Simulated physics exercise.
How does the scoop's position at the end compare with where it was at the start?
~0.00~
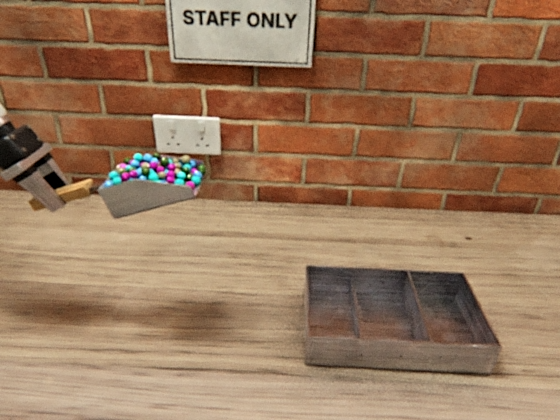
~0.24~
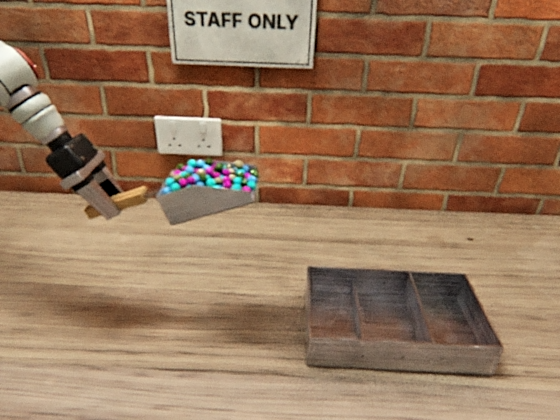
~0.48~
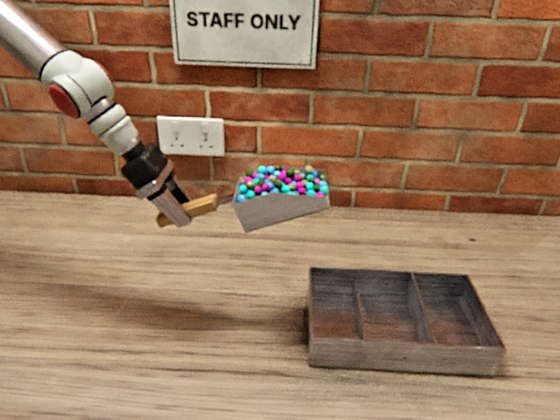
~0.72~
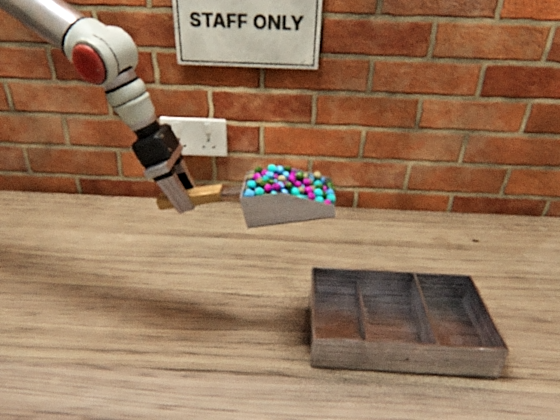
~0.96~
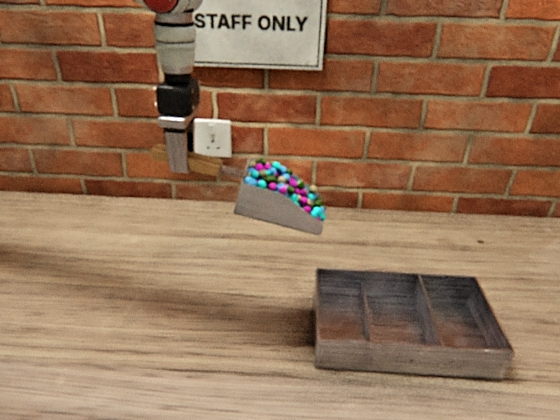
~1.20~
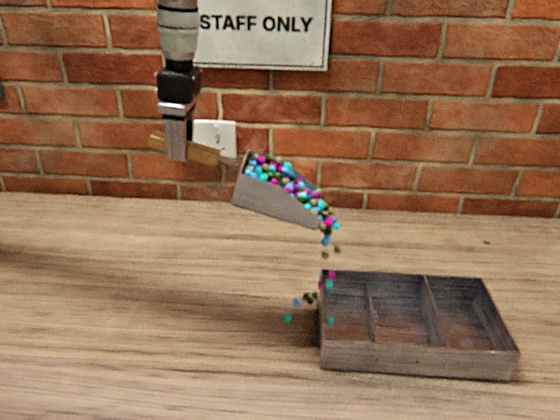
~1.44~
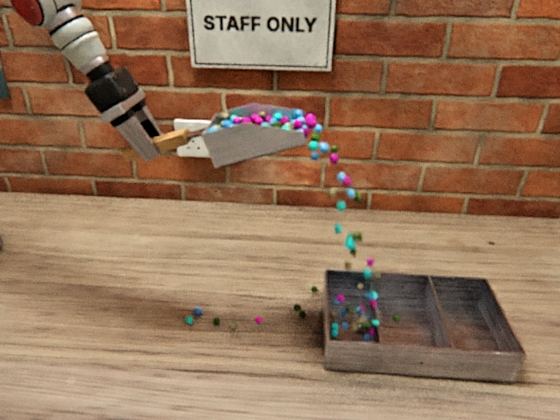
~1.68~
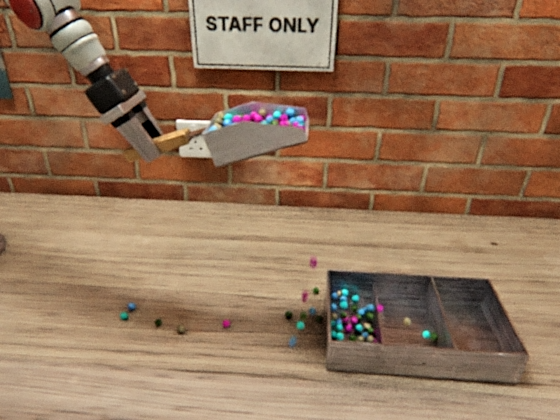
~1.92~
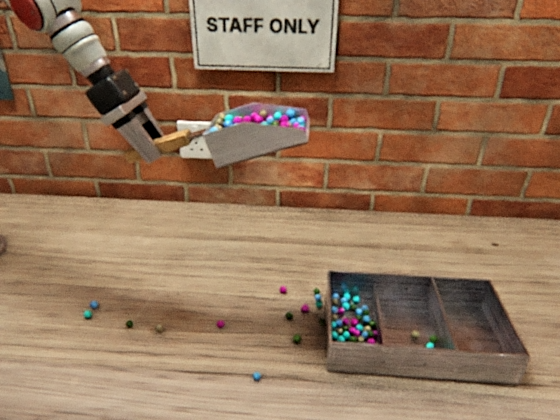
At the end the scoop is farther to the right and higher up than it was at the start, when it hung lower on the left side.
